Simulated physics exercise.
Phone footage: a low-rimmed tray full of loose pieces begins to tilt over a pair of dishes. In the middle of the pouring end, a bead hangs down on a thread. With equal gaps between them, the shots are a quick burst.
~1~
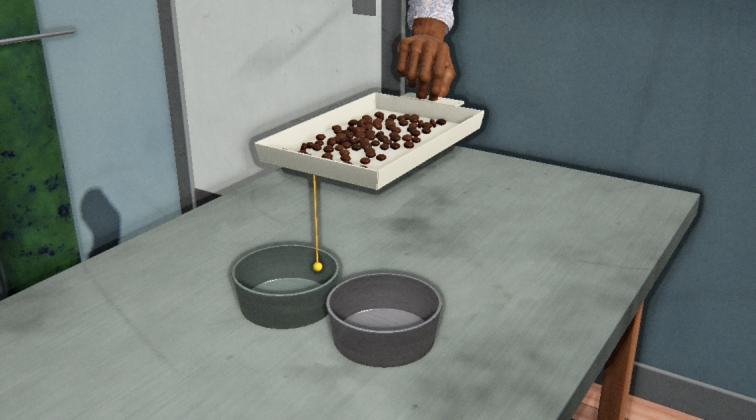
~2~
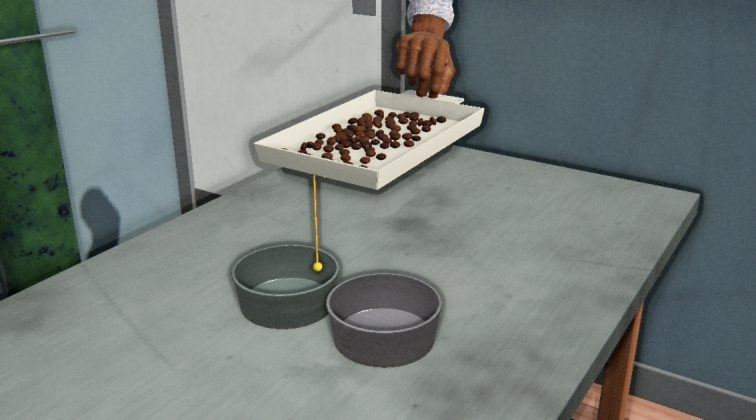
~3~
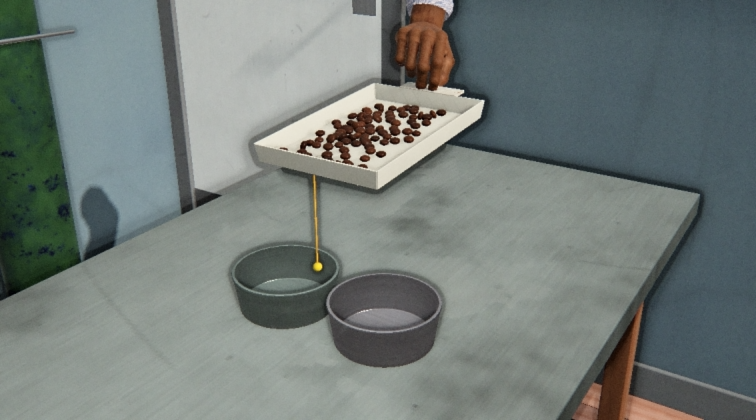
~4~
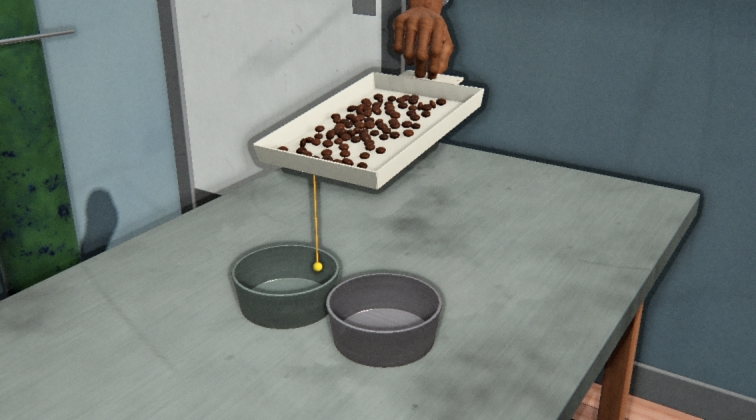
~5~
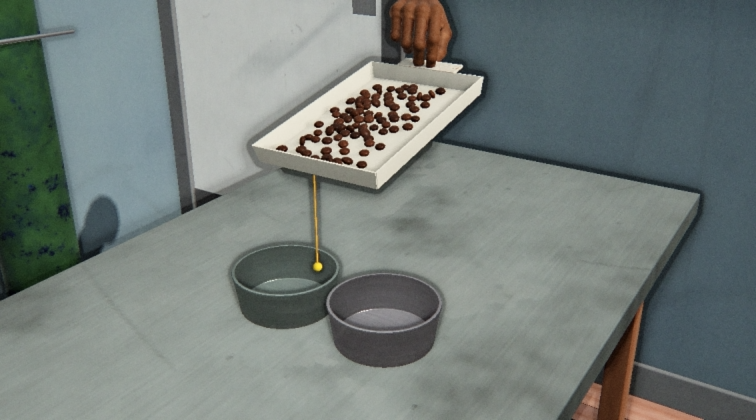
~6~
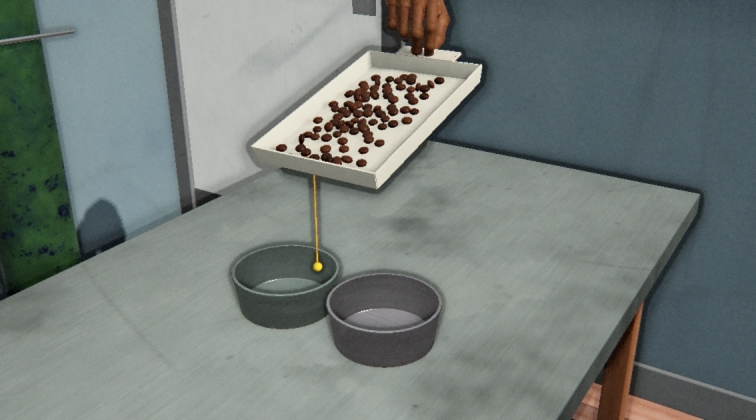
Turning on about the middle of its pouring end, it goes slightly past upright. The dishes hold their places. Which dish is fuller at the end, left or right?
The left dish.
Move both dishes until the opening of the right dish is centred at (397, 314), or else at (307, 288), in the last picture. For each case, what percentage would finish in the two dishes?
You'd get 60 per cent first and 70 per cent second.
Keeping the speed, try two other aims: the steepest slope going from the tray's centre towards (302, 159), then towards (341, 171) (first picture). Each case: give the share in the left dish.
First case about 80 percent; second case about 10 percent.
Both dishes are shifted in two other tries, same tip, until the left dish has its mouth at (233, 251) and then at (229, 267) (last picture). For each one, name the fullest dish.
In the first try it's the right-side dish, and in the second it's the right-side dish.
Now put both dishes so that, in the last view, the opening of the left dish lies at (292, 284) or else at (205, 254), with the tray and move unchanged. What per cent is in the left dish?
The first try yields 70% and the second yields 0%.
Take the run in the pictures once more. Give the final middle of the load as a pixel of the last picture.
Once it all stops, the middle lies near (259, 335).
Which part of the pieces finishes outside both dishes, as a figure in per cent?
It comes to 60 per cent or so.
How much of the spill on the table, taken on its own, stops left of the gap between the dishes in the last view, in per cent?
It comes to near 100 percent of the spill.
Soon after the last picture, tray tipped steeply; all on the tray.
A little later, tray tipped right over; about two thirds on the tray; a stray few in the right dish; a small part in the left dish; a small part outside both; a small part in the air.
Later still, tray tipped past a quarter turn; a stray few in the right dish; about a third in the left dish; about two thirds outside both.
At rest, tray tipped past a quarter turn; a stray few in the right dish; about a third in the left dish; about two thirds outside both.
